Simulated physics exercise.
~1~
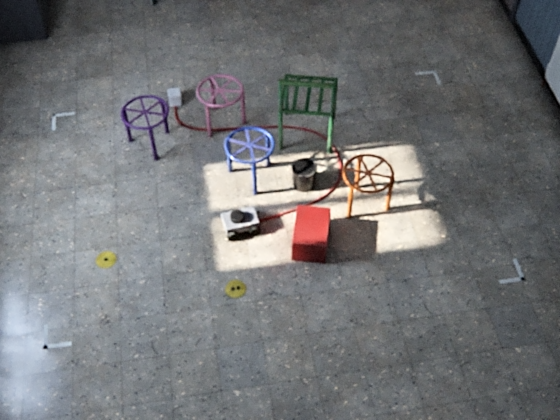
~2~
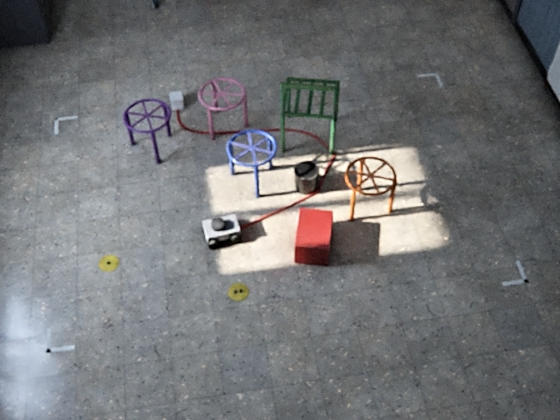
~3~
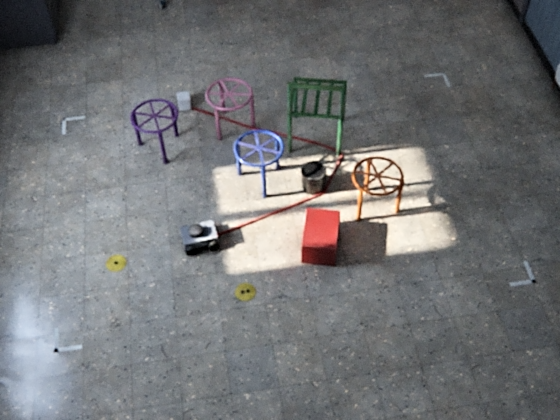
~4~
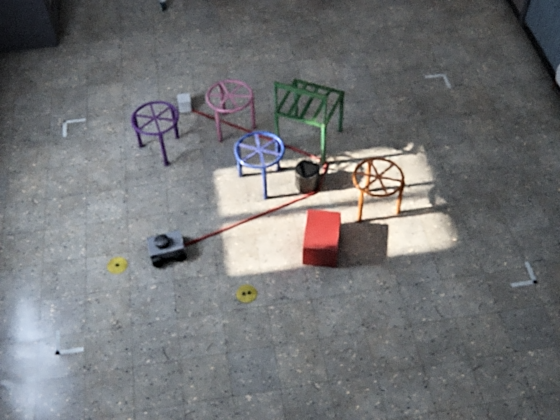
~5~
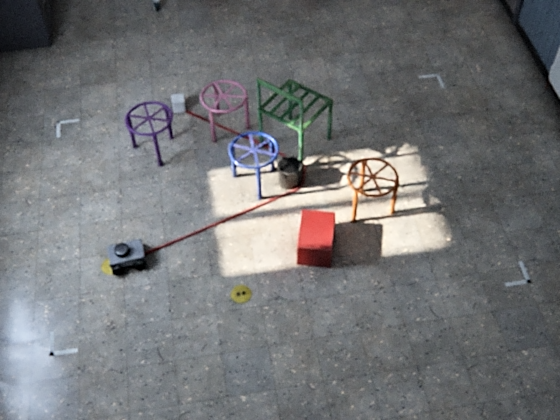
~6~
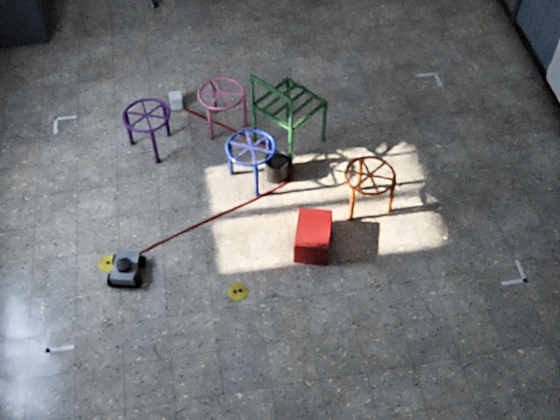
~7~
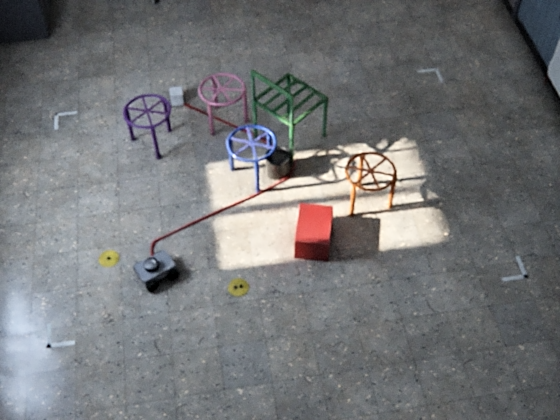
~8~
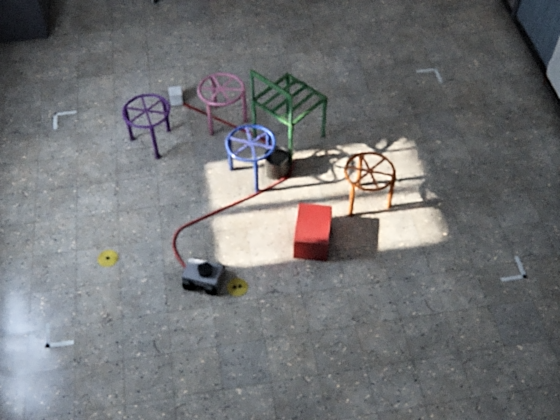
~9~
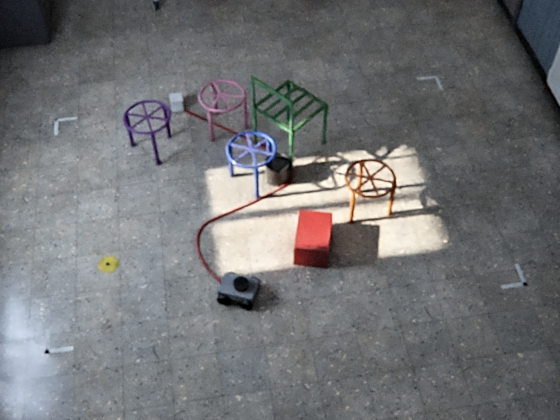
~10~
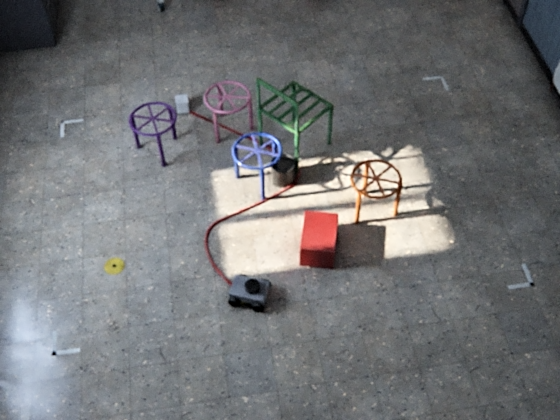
A small grey cart trailing a red lead sits on a tiled ward floor, seen from high above, beside a sunlit patch. Around it stand purple, pink and blue stools at the left and centre, a green chair behind, a black bucket in the middle, an orange stool at the right and a red crate in front. The cart drives left to a yellow mark, and the tightening lead drags the bucket left and swings the green chair round. It then turns and rolls right, over the second mark, the lead curving slack. It ends on that mark's near side, with the bucket and chair displaced and the stools and crate still in place.
